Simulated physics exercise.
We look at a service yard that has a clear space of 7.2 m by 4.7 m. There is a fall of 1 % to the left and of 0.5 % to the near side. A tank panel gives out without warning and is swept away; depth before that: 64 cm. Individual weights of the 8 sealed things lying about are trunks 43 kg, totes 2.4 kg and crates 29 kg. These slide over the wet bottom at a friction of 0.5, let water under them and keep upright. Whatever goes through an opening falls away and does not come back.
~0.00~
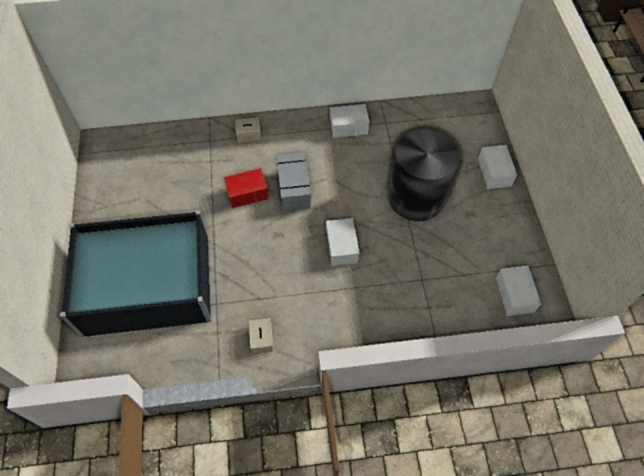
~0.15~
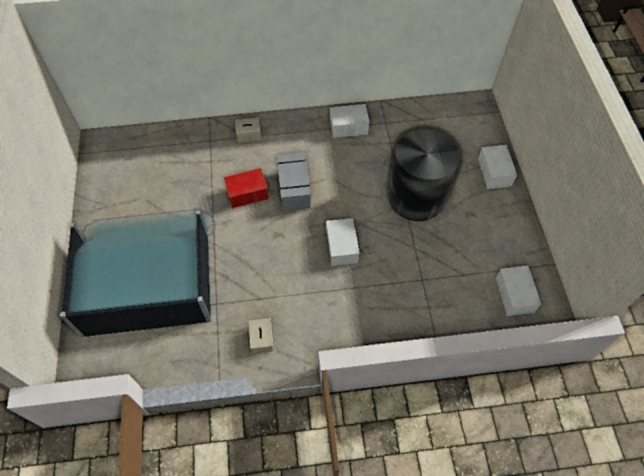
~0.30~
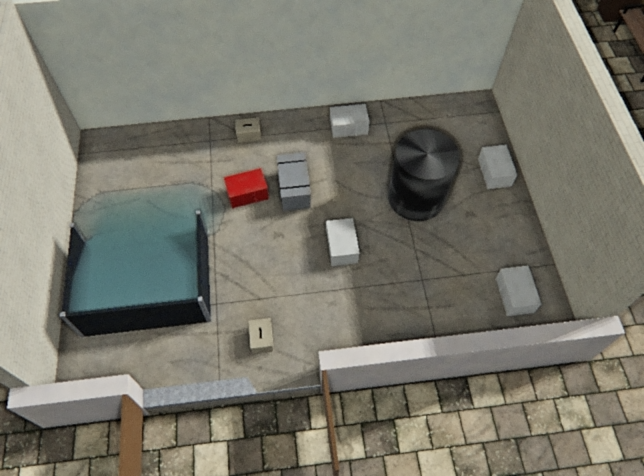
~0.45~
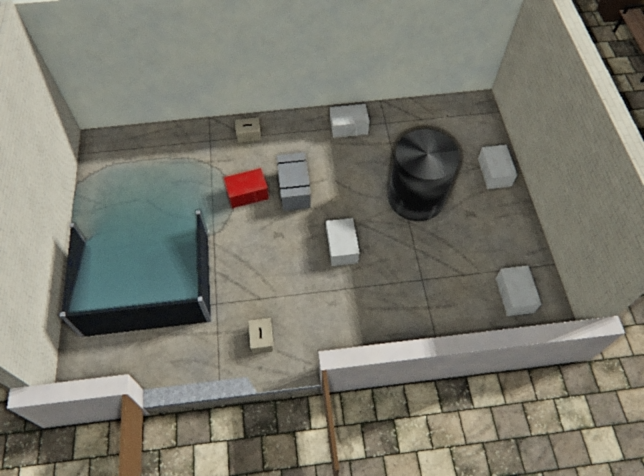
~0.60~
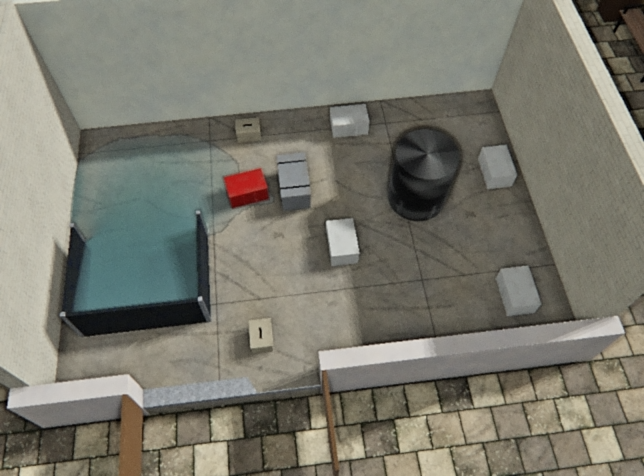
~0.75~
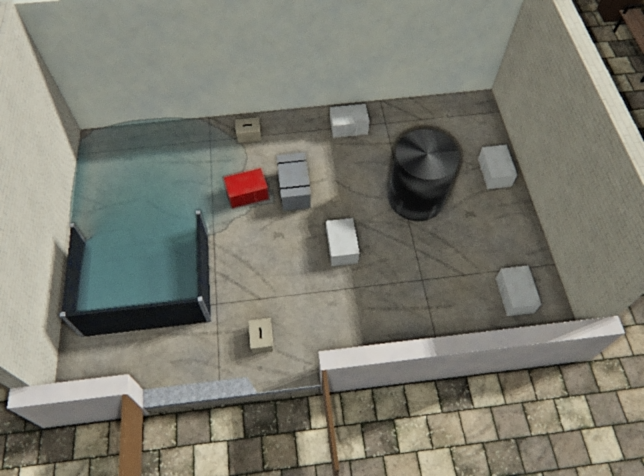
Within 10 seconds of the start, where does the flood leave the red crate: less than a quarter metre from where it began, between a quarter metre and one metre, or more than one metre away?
Displaced partway.
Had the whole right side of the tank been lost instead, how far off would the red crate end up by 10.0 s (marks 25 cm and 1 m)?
Result: The red crate remains where it was.
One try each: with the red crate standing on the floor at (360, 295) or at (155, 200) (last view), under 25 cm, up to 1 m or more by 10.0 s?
One after the other: It stays more or less still, and then it is taken far off.
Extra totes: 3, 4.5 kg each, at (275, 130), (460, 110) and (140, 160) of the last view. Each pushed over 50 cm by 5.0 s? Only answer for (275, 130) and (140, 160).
In the order asked: Clear of the mark; clear of the mark.
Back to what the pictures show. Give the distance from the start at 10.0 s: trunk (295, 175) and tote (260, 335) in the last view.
In that order: 5 cm, gone out.
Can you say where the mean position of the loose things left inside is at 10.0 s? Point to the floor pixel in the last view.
The centre sits near (378, 224).
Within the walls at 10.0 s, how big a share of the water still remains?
Around 92 per cent of the water is still in there.
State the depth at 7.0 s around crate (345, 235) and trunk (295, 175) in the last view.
Close to 2 and 4 centimetres.
After 2.0 s the red crate is near (246, 182), 0.0 m from its start, aground; 0 of 8 are out; 0 afloat.
After 4.5 s the red crate is near (255, 207), 0.5 m from its start, aground; 0 of 8 are out; 1 afloat.
After 7.0 s the red crate is near (255, 211), 0.5 m from its start, aground; 0 of 8 are out; 2 afloat.
After 10.0 s the red crate is near (255, 211), 0.5 m from its start, aground; 1 of 8 are out; 1 afloat.
